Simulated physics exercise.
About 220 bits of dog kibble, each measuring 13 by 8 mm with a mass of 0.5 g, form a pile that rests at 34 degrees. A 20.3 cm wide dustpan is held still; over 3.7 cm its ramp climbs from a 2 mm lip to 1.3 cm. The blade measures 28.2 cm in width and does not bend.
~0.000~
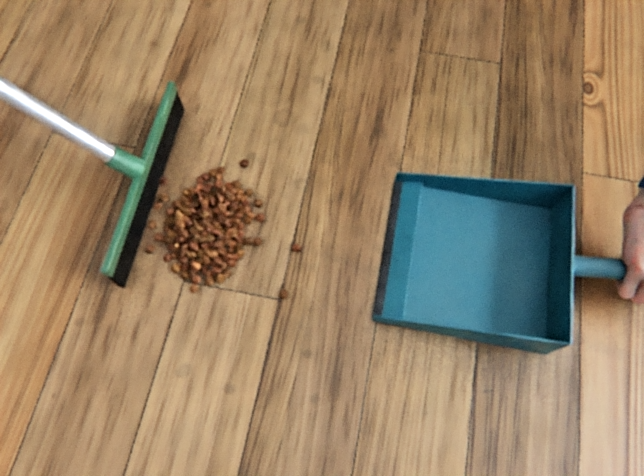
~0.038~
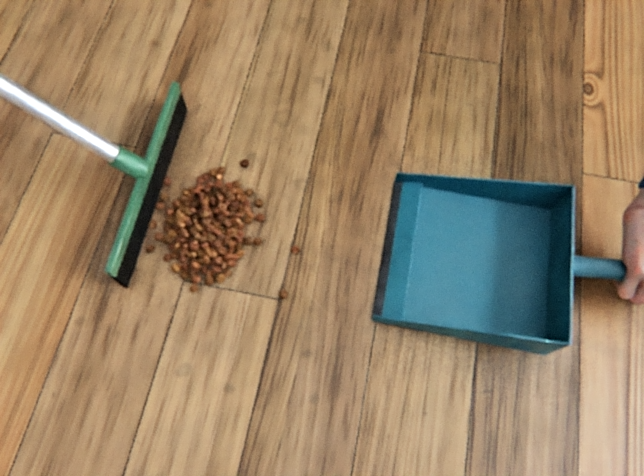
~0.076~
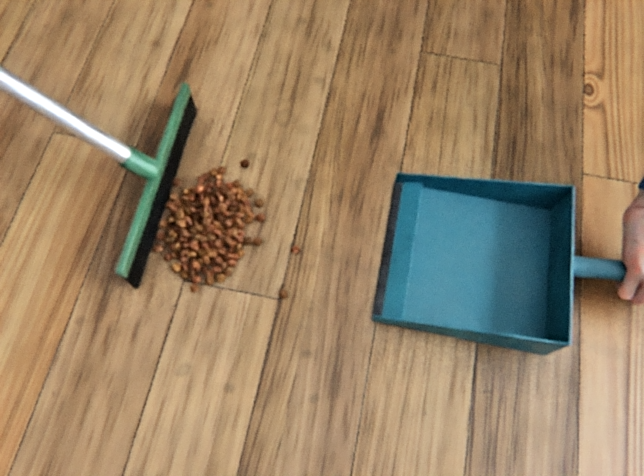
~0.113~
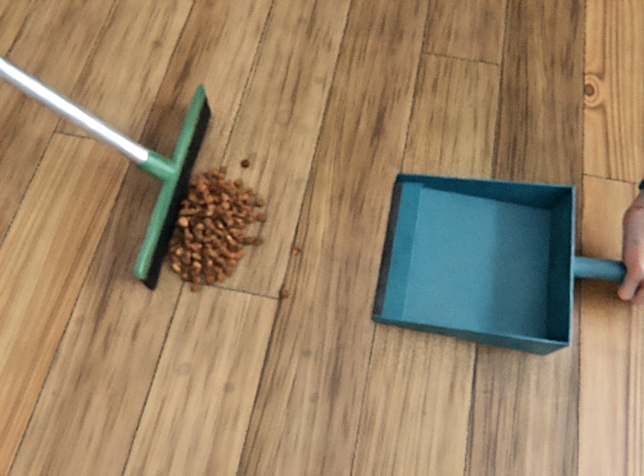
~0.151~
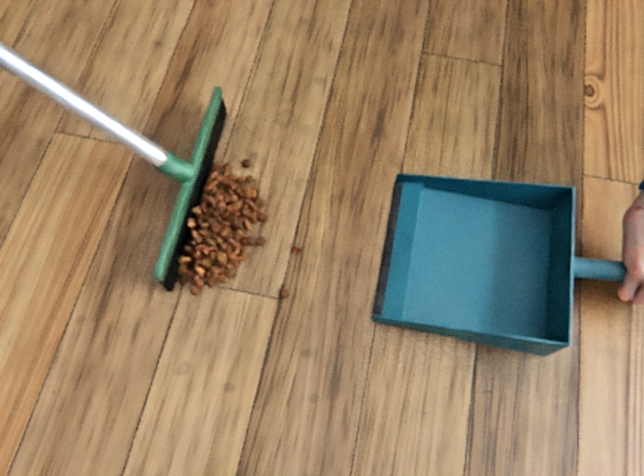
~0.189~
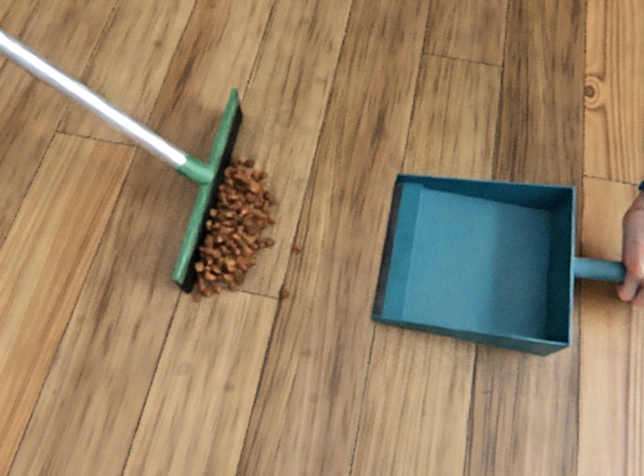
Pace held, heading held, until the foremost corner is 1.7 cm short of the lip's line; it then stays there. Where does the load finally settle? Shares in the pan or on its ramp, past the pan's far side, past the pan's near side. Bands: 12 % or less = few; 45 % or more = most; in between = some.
Shares - pan: Most; far side: Few; near side: Few.
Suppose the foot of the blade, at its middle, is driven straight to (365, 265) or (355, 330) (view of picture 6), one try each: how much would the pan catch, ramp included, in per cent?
First try around 55 %, second try around 25 %.
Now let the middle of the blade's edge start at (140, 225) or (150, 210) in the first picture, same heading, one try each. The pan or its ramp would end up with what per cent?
Estimates: 55 percent and 55 percent.
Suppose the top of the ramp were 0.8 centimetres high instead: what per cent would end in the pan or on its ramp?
That change would give about 65 per cent.
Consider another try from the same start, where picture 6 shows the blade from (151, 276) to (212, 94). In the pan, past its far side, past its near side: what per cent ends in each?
You'd see pan at 55, far at 0 and near at 5.
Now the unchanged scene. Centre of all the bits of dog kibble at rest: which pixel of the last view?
Approximately (391, 247) in the last view.
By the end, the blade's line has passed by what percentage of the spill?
About 5 percent.
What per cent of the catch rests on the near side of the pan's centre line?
I'd say near 50 per cent.
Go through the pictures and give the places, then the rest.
The first picture shows blade from (108, 272) to (173, 89), moved 0.0 cm, 0 of the pieces shifted so far; middle of the pieces at (212, 226); pan at (480, 265).
The second picture shows blade from (112, 272) to (176, 89), moved 0.4 cm, 1 of the pieces shifted so far; middle of the pieces at (212, 226).
The third picture shows blade from (123, 273) to (186, 90), moved 1.8 cm, 6 of the pieces shifted so far; middle of the pieces at (212, 226).
The fourth picture shows blade from (140, 275) to (202, 92), moved 3.9 cm, 103 of the pieces shifted so far; middle of the pieces at (209, 222).
The fifth picture shows blade from (160, 277) to (219, 94), moved 6.2 cm, 209 of the pieces shifted so far; middle of the pieces at (221, 224).
The sixth picture shows blade from (179, 279) to (236, 96), moved 8.5 cm, 216 of the pieces shifted so far; middle of the pieces at (234, 226); pan at (480, 266). The blade's pace is about 0.61 m/s, heading 4 degrees away from the viewer's side.
After 0.37 s, middle of the blade 13 cm from the lip; 0 % over the lip, far side 5 %, near side 5 %.
After 0.50 s, middle of the blade 5 cm from the lip; 5 % over the lip, far side 5 %, near side 5 %.
Then, at 0.75 s, middle of the blade 2 cm from the lip; 55 % over the lip, far side 5 %, near side 10 %.
In the end, at 1.3 s, pan 55 %, far side 5 %, near side 10 %, in front of the lip or behind the blade 30 %.
